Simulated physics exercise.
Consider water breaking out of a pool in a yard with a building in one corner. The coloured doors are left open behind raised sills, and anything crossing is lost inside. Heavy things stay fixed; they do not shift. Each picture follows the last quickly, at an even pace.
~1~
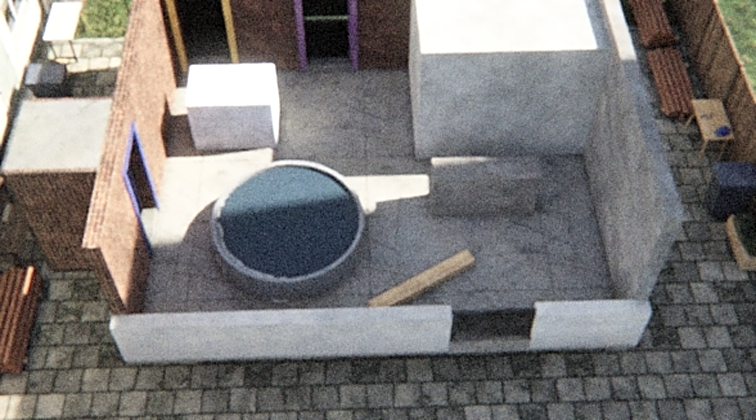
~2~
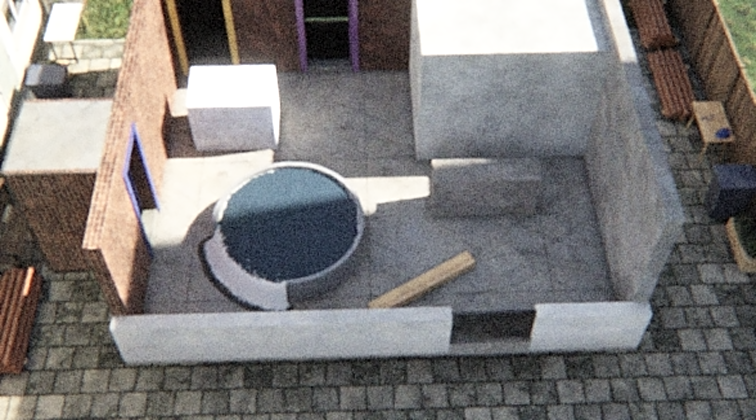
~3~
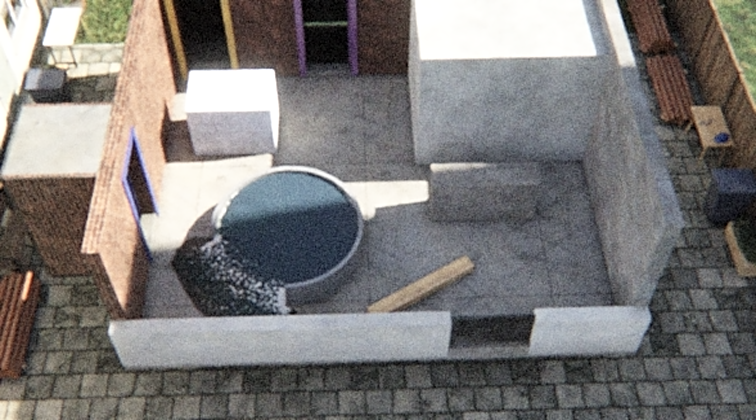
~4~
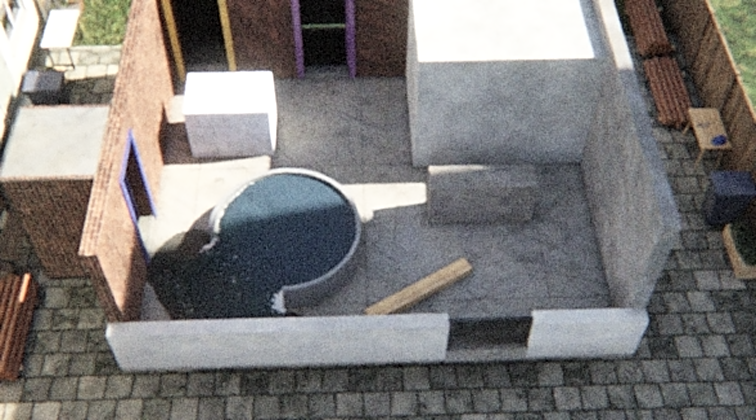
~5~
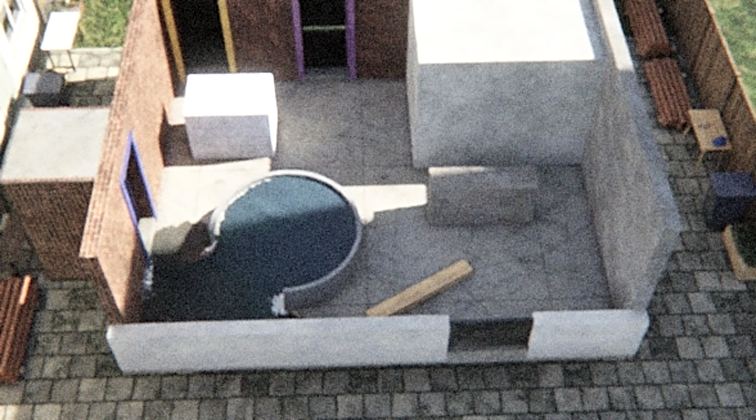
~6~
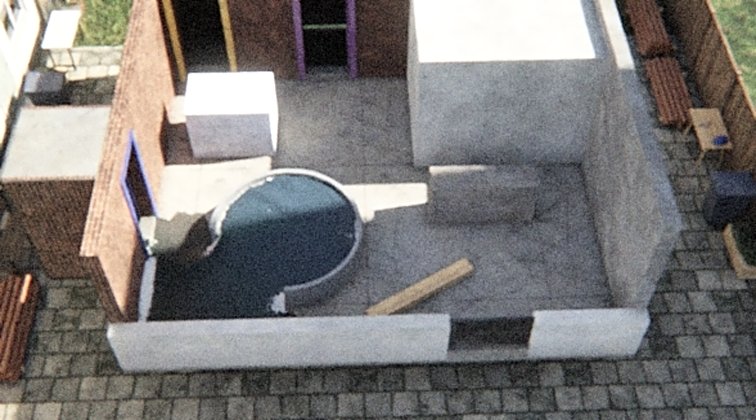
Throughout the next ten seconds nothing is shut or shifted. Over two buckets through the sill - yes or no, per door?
Blue door - yes, purple door - no, yellow door - no.
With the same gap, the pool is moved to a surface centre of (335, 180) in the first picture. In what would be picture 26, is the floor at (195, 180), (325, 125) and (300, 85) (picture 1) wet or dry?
I'd say swamped for the first, still dry for the second and still dry for the third.
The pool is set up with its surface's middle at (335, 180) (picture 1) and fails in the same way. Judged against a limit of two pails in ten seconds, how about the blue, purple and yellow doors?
I'd say blue door crosses the threshold, purple door misses the threshold, and yellow door misses the threshold.
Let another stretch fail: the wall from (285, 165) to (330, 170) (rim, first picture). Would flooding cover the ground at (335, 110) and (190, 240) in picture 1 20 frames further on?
The first spot is swamped, the second spared.
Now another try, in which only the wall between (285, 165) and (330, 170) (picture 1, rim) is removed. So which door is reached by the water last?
The blue one is last.
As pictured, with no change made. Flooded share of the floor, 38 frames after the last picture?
Close to 90 percent, by my reckoning.
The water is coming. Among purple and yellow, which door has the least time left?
The yellow one.
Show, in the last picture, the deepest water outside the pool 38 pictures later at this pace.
Deepest point: Roughly (176, 92).
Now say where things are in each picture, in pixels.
The first frame shows still water in the round tank at (288, 221).
In the second frame, the front is at (211, 240), out from the gap at (237, 278).
In the third frame, the front is at (192, 242), out from the gap at (236, 283).
In the fourth frame, water pours out at (234, 285) and has run to (161, 254).
In the fifth frame, water pours out at (235, 287) and has run to (153, 242).
In the sixth frame, the front is at (156, 224), out from the gap at (235, 286).
A moment on, water covers 15 % of the floor; the blue door under two buckets in, the purple door not reached, the yellow door not reached.
Next, water covers 25 % of the floor; the blue door under two buckets in, the purple door not reached, the yellow door not reached.
Then, water covers 40 % of the floor; the blue door over two buckets in, the purple door not reached, the yellow door wet at the sill, nothing in.
Later, water covers 90 % of the floor; the blue door over two buckets in, the purple door wet at the sill, nothing in, the yellow door under two buckets in.
In the end, water covers 95 % of the floor; the blue door over two buckets in, the purple door wet at the sill, nothing in, the yellow door under two buckets in.
